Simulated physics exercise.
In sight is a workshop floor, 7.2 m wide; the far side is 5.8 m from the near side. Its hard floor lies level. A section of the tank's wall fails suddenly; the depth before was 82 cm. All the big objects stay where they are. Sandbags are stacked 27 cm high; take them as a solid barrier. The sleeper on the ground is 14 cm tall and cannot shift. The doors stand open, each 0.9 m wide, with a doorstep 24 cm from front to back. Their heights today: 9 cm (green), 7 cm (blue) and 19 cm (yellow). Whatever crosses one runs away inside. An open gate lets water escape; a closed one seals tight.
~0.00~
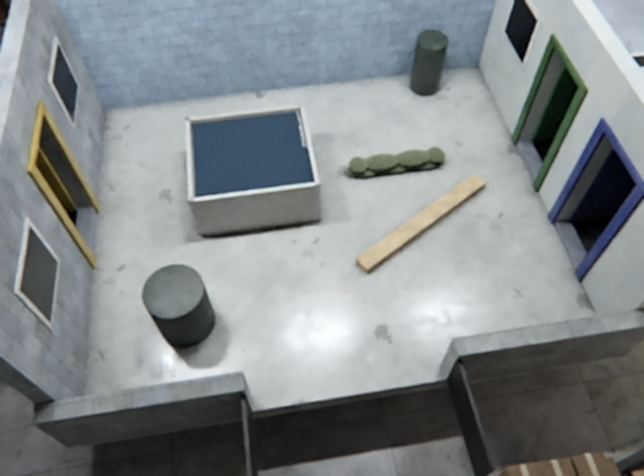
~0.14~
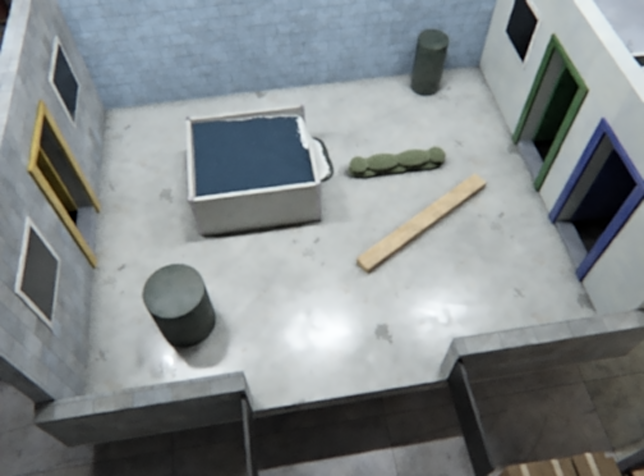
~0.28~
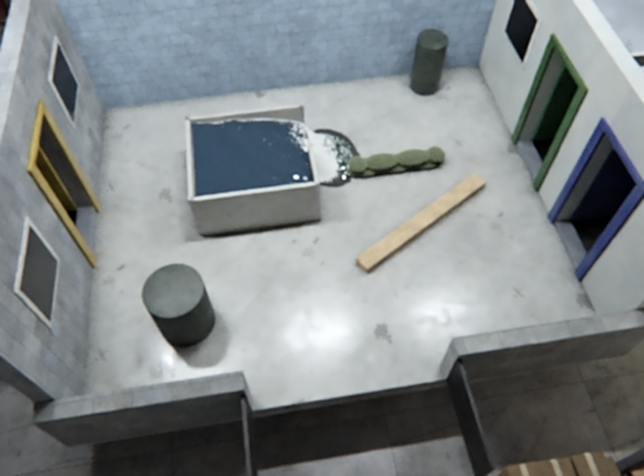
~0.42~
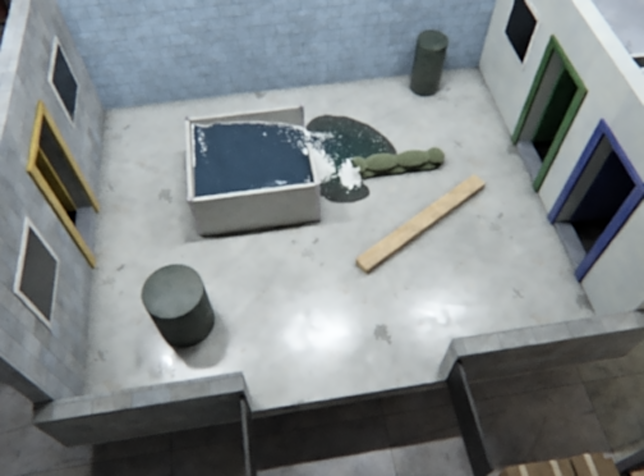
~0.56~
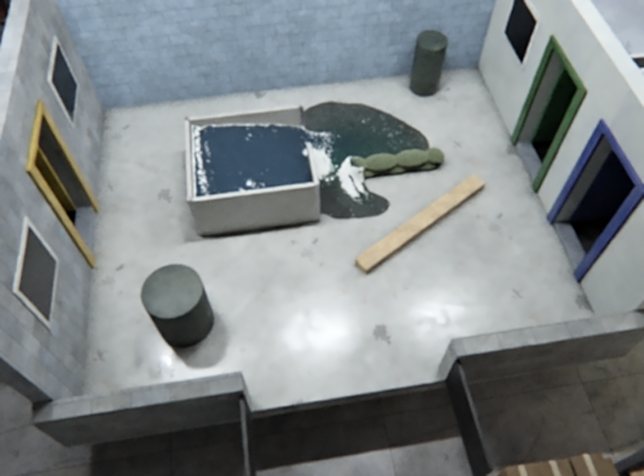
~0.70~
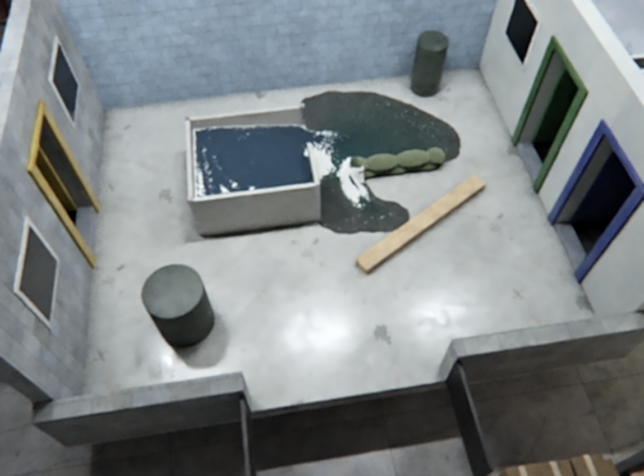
A workshop floor of pale, smooth concrete, walled in grey and blue block, is seen from high above by a still camera. A white-rimmed tank of dark blue water stands left of centre, with green sandbags and a wooden plank to its right, two dark cylinders, a yellow door left, and green and blue doors right. Water bursts from the tank's right side, foams around the sandbags and spreads into a wide dark pool reaching the plank.
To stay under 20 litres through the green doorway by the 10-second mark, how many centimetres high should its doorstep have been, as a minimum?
At least 15 cm or so.
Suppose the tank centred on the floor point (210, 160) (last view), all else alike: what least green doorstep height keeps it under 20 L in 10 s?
Then roughly 19 cm.
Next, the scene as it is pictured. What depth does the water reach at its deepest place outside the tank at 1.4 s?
Roughly 42 cm.
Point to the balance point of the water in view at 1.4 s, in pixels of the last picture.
Near (305, 170).
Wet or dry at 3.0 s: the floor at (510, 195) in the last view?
It is wet.
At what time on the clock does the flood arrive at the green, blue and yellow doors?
Arrival: Green 1.2 s, blue 2.4 s, yellow 7.5 s.
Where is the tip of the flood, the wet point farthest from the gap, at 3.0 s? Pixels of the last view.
Near (575, 294).
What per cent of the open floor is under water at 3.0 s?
Some 40 per cent of it.
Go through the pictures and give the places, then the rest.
The first picture shows still water, 82 cm deep, in the tank at (250, 153); the green door at (544, 122) is dry.
In the second picture, the front is at (329, 172), 0.4 m from the gap at (306, 148); 0.2 m2 of floor is wet, 82 cm left at the back.
In the third picture, water pours out at (305, 150) and has run 0.8 m, to (356, 165); about 12 cm deep outside, 82 cm at the back.
In the fourth picture, the gap is at (305, 152), the front 1.5 m out at (392, 156); the back of the tank holds 79 cm.
In the fifth picture, the gap is at (304, 152), the front 2.1 m out at (424, 149); the back of the tank holds 71 cm.
In the sixth picture, water pours out at (305, 152) and has run 2.6 m, to (455, 146); about 5 cm deep outside, 71 cm at the back; the green door at (544, 123), 3.8 m from the gap, is still 1.2 m from the nearest water.
After 1.4 s water covers 25 % of the floor, deepest (42 cm) near (312, 158); 8 cm at the green door, 1 litre in over its 9 cm doorstep.
After 3.0 s water covers 40 % of the floor, deepest (38 cm) near (438, 79); 14 cm at the green door, 22 litres in over its 9 cm doorstep.
After 10.0 s water covers 95 % of the floor, deepest (10 cm) near (91, 297); 8 cm at the green door, 100 litres in over its 9 cm doorstep.
At the green door as built, the water arrived by 1.3 s and peaked near 17 cm at 4.2 s.
Run again over the same 10 s with other heights there, 41 litres in over 12.5 cm, 9 litres over 17 cm. The limit of 20 litres is kept from about 15 cm up.
